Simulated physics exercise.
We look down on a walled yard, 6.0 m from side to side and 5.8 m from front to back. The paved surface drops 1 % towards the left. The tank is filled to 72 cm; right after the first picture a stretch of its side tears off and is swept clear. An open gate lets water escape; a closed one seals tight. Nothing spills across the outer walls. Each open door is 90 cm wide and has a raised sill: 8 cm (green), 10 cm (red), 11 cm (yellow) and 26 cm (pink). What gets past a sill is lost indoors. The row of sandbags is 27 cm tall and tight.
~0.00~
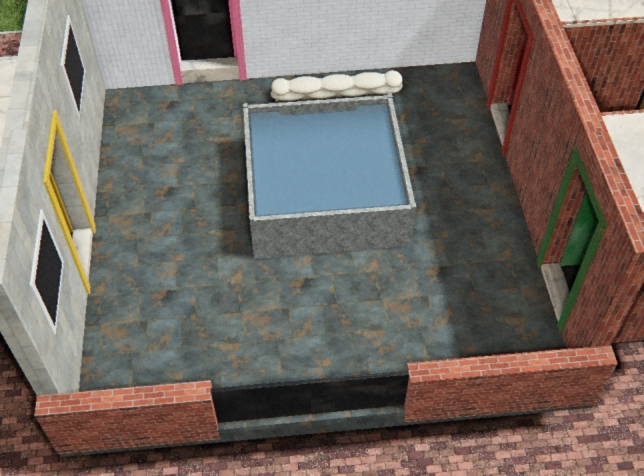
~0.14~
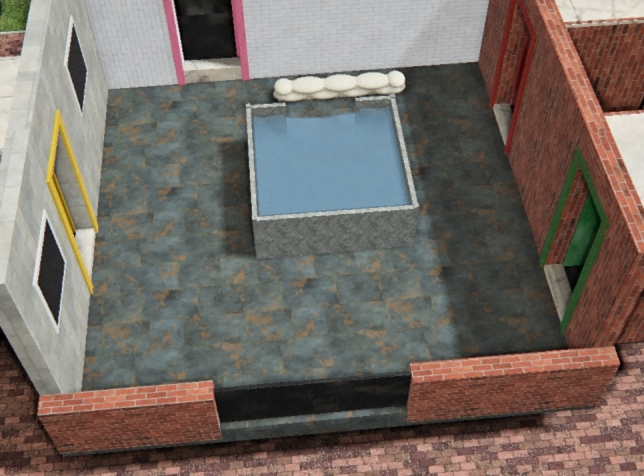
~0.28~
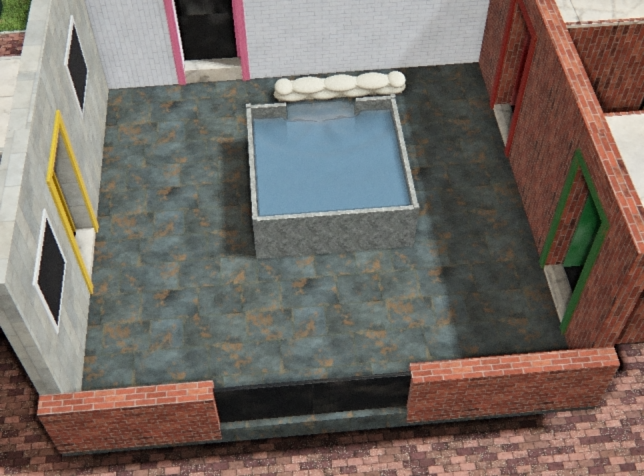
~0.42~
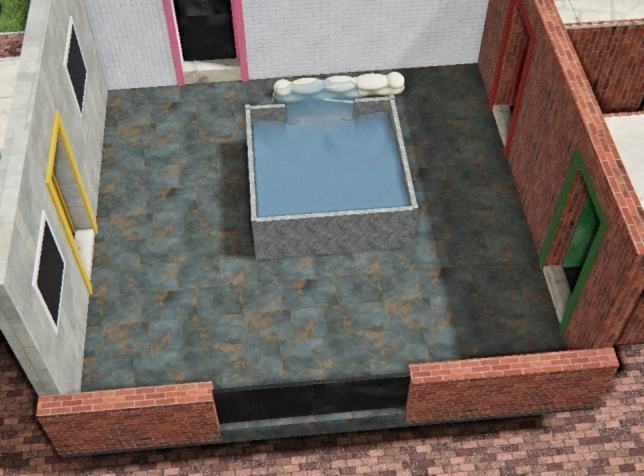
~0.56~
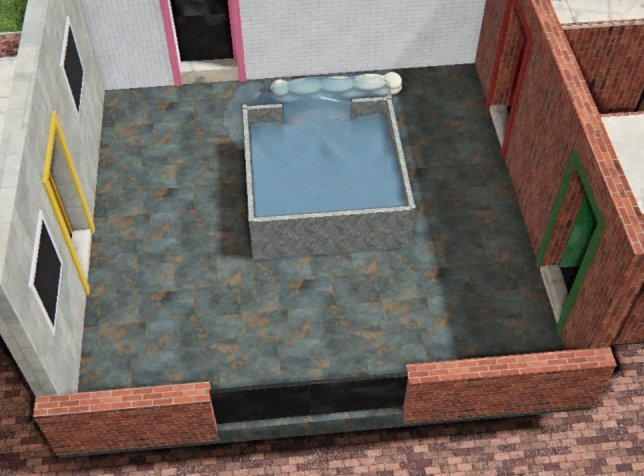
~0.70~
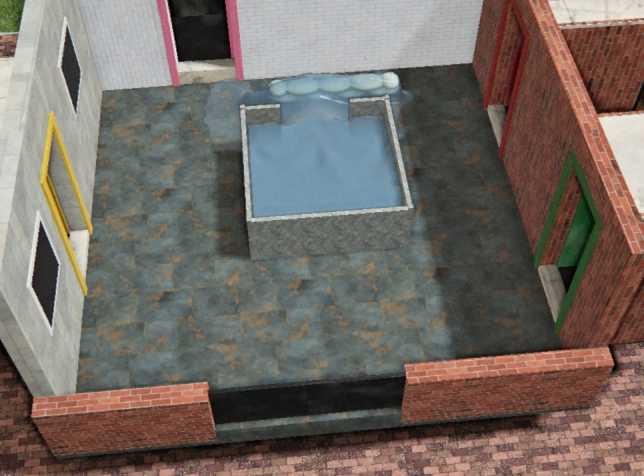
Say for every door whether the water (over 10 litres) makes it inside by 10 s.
Door by door: At the green door it does not reach the limit; at the red door it goes over the limit; at the yellow door it keeps below the limit; at the pink door it keeps below the limit.
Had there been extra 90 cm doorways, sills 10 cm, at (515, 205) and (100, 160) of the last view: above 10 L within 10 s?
In that order: Not over, above.
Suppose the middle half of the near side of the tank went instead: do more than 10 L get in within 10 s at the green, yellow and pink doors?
Then: Green past it, yellow below, pink under.
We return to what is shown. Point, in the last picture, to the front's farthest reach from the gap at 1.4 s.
At about (103, 91).
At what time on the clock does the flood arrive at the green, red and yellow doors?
Green 2.8 s, red 1.3 s, yellow 2.8 s.
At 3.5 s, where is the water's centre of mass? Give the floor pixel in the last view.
Near (298, 159).
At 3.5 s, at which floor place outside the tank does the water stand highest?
Near (311, 107).
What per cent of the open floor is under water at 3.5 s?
About 60 per cent.
After 1.4 s water covers 25 % of the floor and is deepest (51 cm) near (311, 107); green door not reached, red door 11 cm at the sill, 0 L in, yellow door not reached, pink door 20 cm at the sill, 0 L in.
After 2.2 s water covers 40 % of the floor and is deepest (41 cm) near (311, 107); green door not reached, red door 20 cm at the sill, 22 L in, yellow door not reached, pink door 17 cm at the sill, 0 L in.
After 3.5 s water covers 60 % of the floor and is deepest (33 cm) near (311, 107); green door 3 cm at the sill, 0 L in, red door 18 cm at the sill, 71 L in, yellow door 8 cm at the sill, 0 L in, pink door 10 cm at the sill, 0 L in.
After 6.0 s water covers 90 % of the floor and is deepest (19 cm) near (300, 108); green door 3 cm at the sill, 0 L in, red door 14 cm at the sill, 128 L in, yellow door 7 cm at the sill, 0 L in, pink door 11 cm at the sill, 0 L in.
After 10.0 s water covers 95 % of the floor and is deepest (22 cm) near (84, 310); green door 8 cm at the sill, 0 L in, red door 7 cm at the sill, 136 L in, yellow door 9 cm at the sill, 0 L in, pink door 9 cm at the sill, 0 L in.
